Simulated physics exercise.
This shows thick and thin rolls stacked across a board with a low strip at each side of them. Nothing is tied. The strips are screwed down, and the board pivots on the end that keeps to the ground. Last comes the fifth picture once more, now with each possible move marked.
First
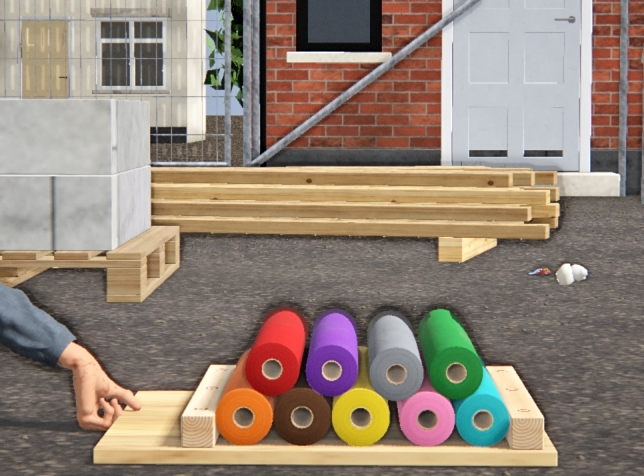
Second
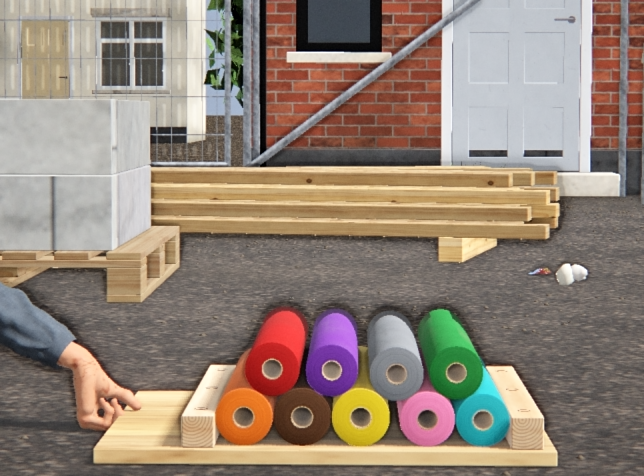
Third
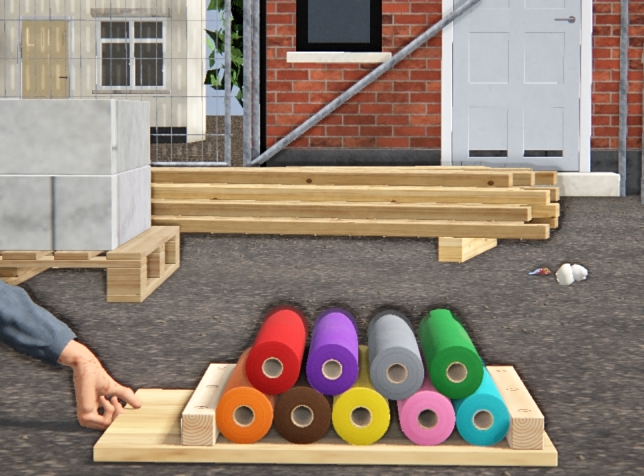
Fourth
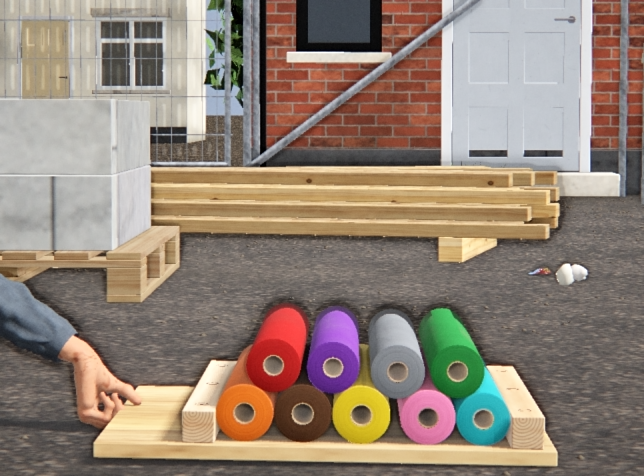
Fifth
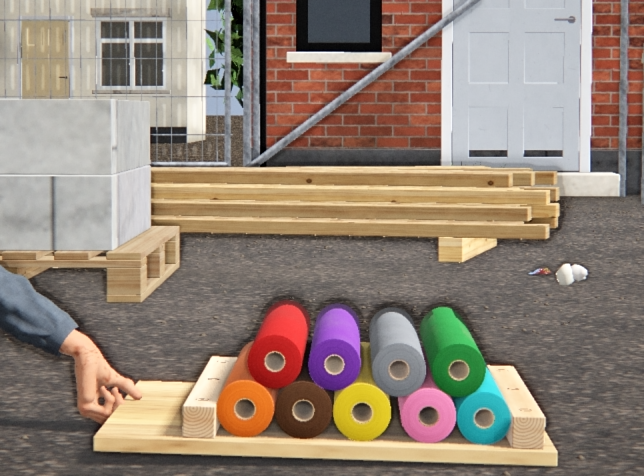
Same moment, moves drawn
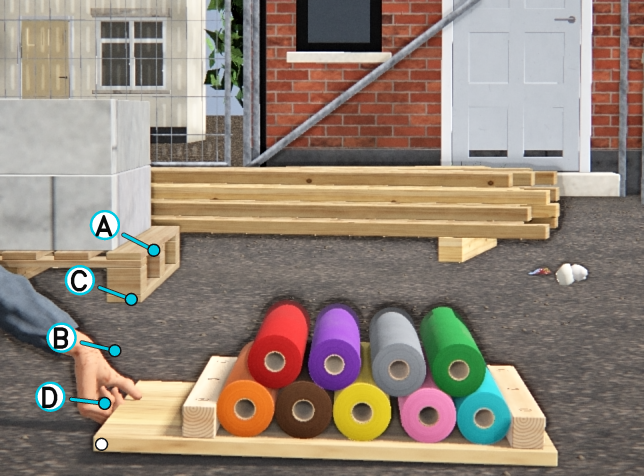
A hand in a dark blue-grey sleeve grips the left end of a pale wooden board in a paved yard, seen level from the front, with stacked timber, grey blocks and a brick wall behind. Between two low strips sit five rolls, orange, brown, yellow, pink and turquoise, beneath red, purple, grey and green. The hand raises the board's left end very slightly, the rolls moving with it.
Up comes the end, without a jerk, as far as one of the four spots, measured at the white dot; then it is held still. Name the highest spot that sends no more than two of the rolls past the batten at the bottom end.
Up to A.
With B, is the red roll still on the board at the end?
Yes.
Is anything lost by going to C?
No.
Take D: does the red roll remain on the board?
Yes, with D.
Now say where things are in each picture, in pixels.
In the first picture, turquoise roll (483, 420); grey roll (397, 374); red roll (272, 369).
In the second picture, red roll (272, 369); purple roll (332, 370).
In the third picture, board (327, 410); orange roll (244, 416); yellow roll (361, 416).
In the fourth picture, board (328, 407); orange roll (244, 413); brown roll (303, 414).
In the fifth picture, board (328, 405); orange roll (245, 409); brown roll (303, 410).
On the marked copy, A at (154, 250); B at (115, 350); C at (131, 299); D at (105, 403); the white dot at (102, 444).
Following A. Soon after the start, board at 16°.
Later, board at 27°.
In the end, board at 27°, none over the low batten.
As for the rest, B none over the low batten; C none over the low batten; D none over the low batten.
